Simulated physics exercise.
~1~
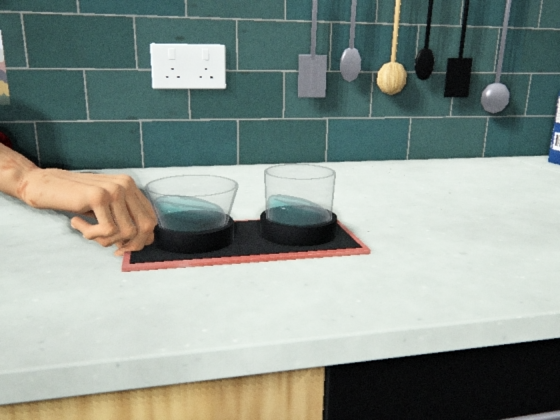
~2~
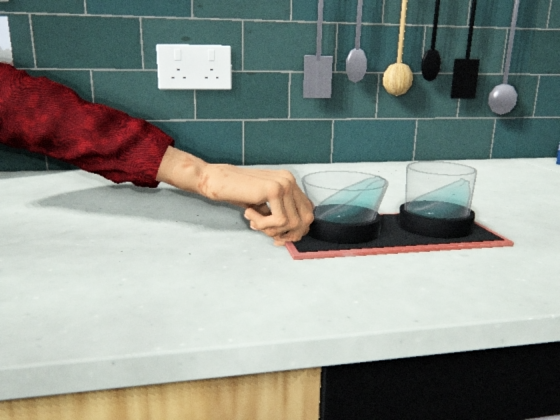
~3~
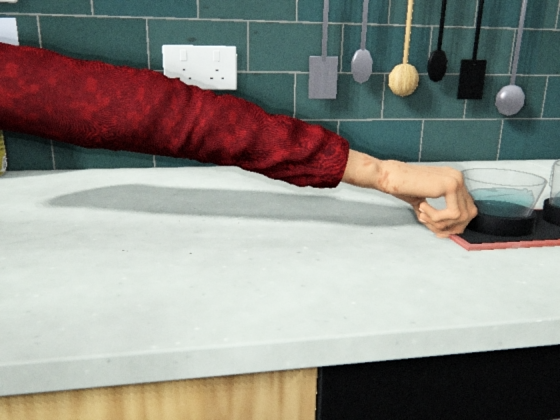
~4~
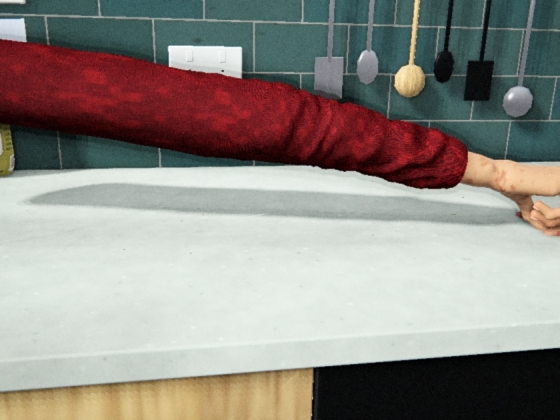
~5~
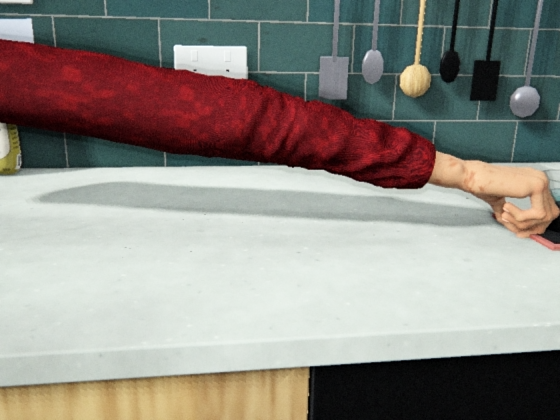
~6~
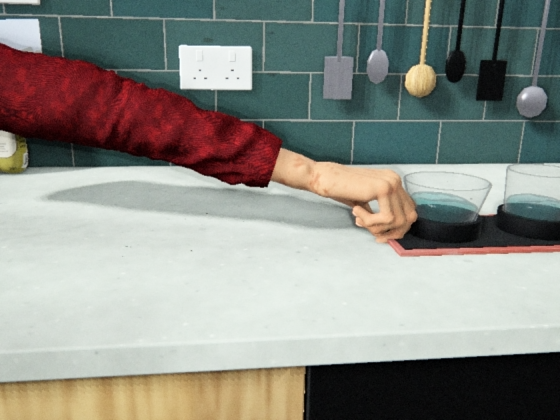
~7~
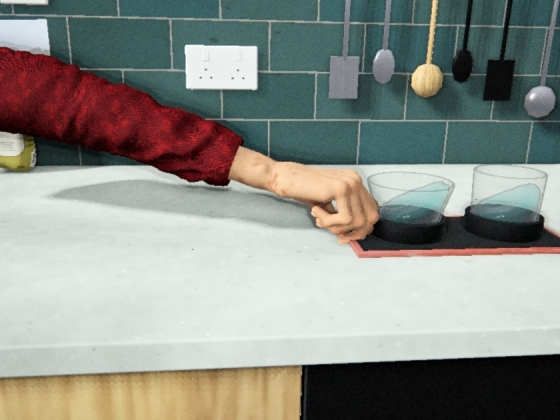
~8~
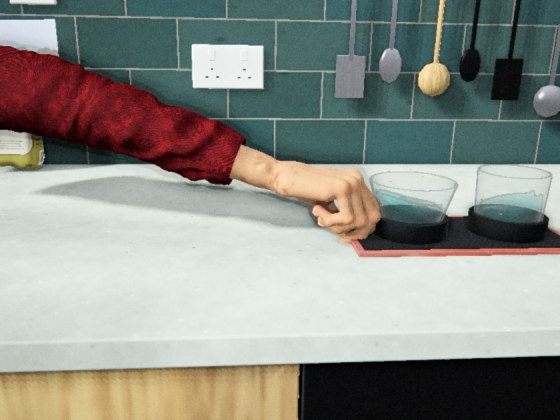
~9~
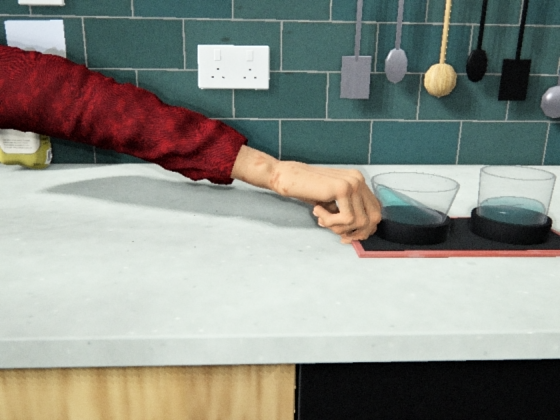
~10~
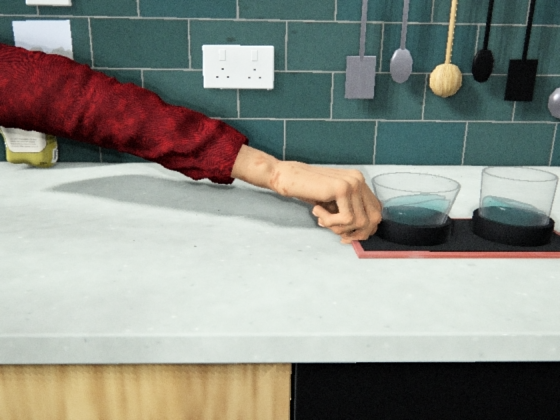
The clip shows a hand in a red sleeve pushing a dark, red-edged tray holding two clear open vessels of water rightward along a pale kitchen counter, then drawing it partway back left and stopping, the water tilting during the movement and nearly level at the end.
